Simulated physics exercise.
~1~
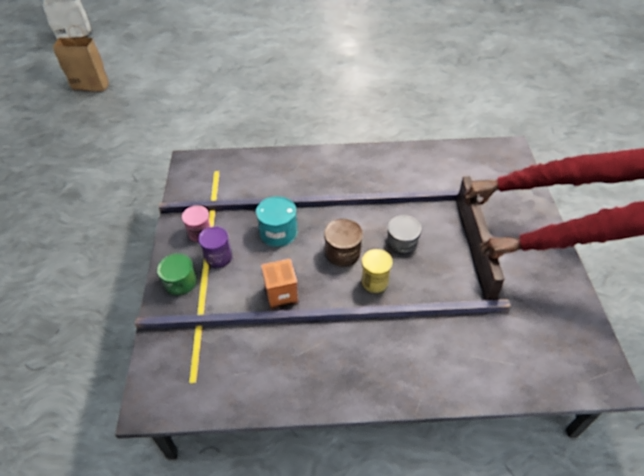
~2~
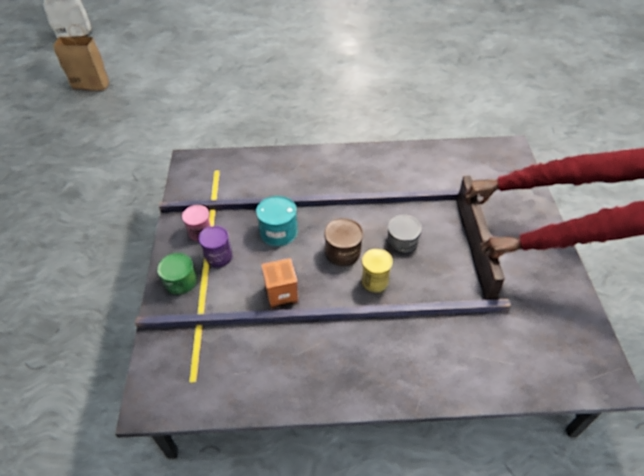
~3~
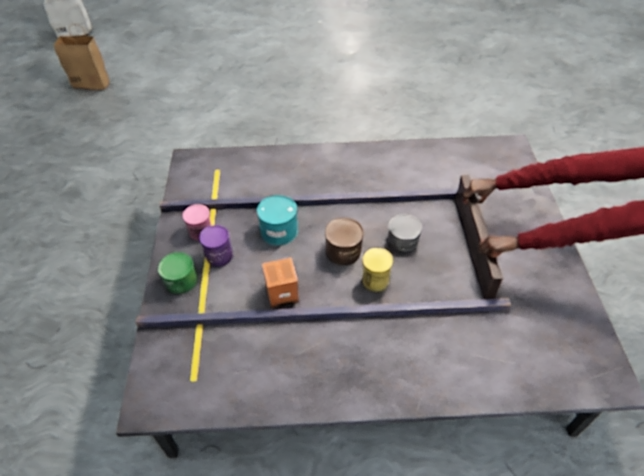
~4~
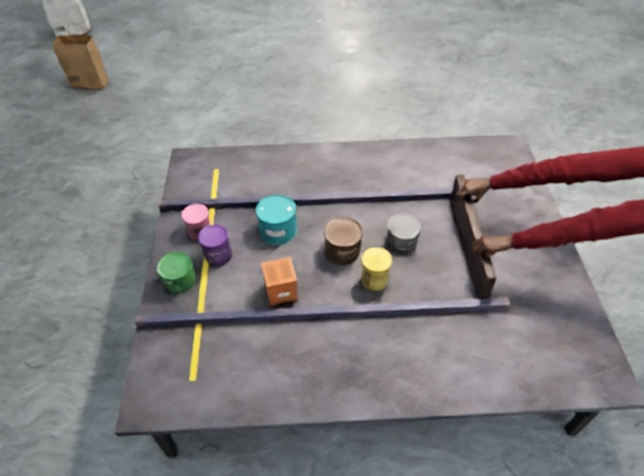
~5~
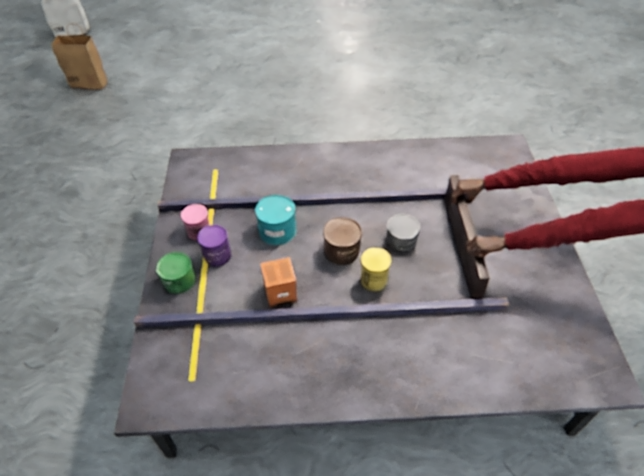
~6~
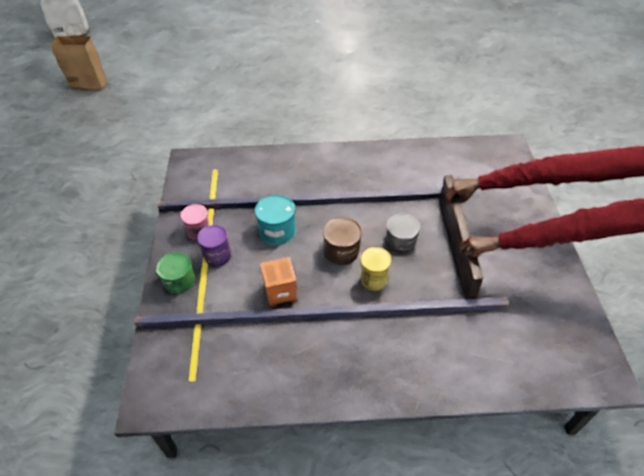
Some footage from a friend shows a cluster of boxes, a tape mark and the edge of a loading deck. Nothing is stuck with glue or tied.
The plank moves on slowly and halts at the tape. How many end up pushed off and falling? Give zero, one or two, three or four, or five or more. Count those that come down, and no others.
The fall count stops at one or two.
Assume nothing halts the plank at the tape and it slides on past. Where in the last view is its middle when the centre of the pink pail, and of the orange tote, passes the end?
The middle is at (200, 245) when it's the pink pail, and at (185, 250) when it's the orange tote.
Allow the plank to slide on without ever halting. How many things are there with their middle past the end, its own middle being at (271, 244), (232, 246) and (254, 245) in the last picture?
First 0, then 0, finally 0.
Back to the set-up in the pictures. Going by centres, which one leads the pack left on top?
It would be the pink pail.
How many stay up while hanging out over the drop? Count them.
2 overhanging.
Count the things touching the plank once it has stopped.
3 of them.
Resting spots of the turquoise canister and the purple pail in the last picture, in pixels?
The turquoise canister ends at (188, 213) and the purple pail at (158, 240).
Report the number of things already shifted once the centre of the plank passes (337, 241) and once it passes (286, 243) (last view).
That gives 3 for the first and 5 for the second.
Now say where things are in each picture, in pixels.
In the first picture, green pail (178, 275); pink pail (198, 224); purple pail (216, 248); plank (478, 236); tape (207, 260).
In the second picture, pink pail (198, 224); brown pail (344, 242).
In the third picture, purple pail (217, 246); yellow pail (377, 271).
In the fourth picture, green pail (177, 273); orange tote (280, 282).
In the fifth picture, pink pail (197, 223); turquoise canister (276, 220).
In the sixth picture, green pail (177, 274); pink pail (197, 223); purple pail (215, 246); plank (459, 235); tape (205, 259).
Soon after, none off yet; green pail at rest near (177, 274); pink pail at rest near (197, 223); purple pail at rest near (215, 246).
Then, none off yet; green pail at rest near (177, 274); pink pail at rest near (196, 223); purple pail moved about its own width near (197, 241).
At rest, the number that fall off is one or two; fallen, green pail.
